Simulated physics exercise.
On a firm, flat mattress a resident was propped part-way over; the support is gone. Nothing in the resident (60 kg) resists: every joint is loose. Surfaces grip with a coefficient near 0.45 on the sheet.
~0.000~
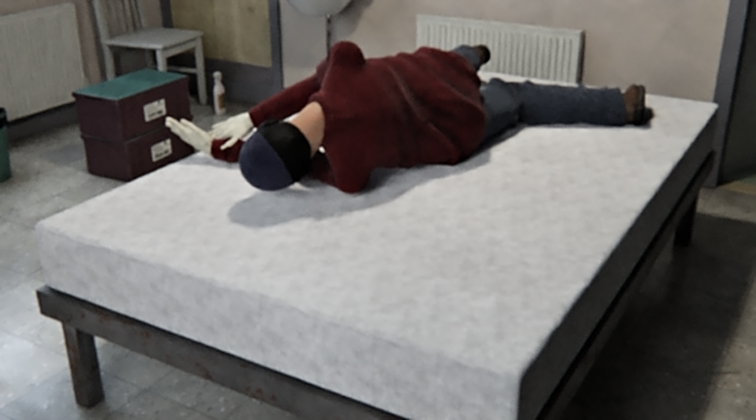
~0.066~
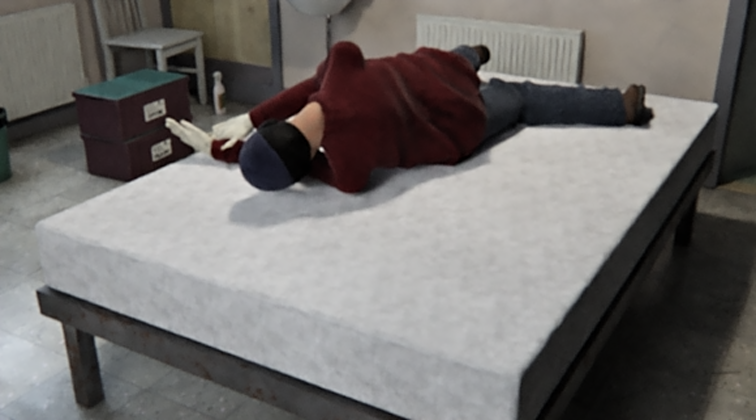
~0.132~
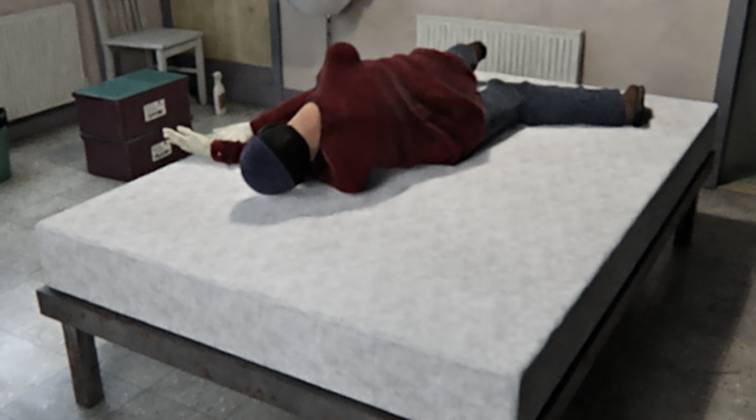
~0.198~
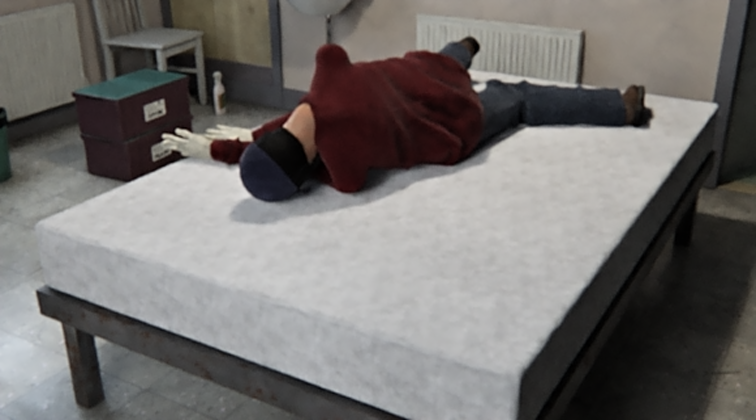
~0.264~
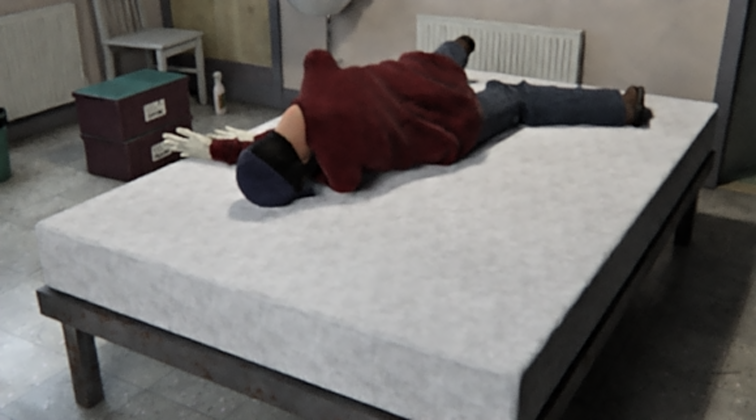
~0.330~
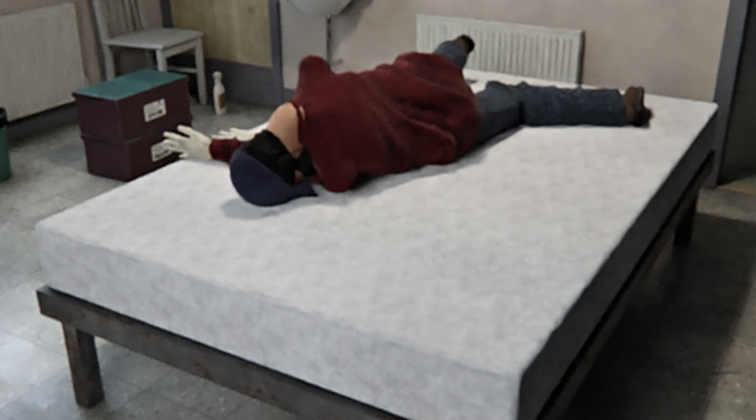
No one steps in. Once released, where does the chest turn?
This time the chest tips towards the front.
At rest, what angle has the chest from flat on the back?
About 140°.
After 0.54 s the chest is turned 130° from lying flat on the back, near (322, 125) in the last picture's view.
After 0.94 s the chest is turned 135° from lying flat on the back, near (320, 125) in the last picture's view.
After 1.54 s the chest is turned 145° from lying flat on the back, near (321, 125) in the last picture's view.
At rest, 2.8 s, chest rolls forwards.
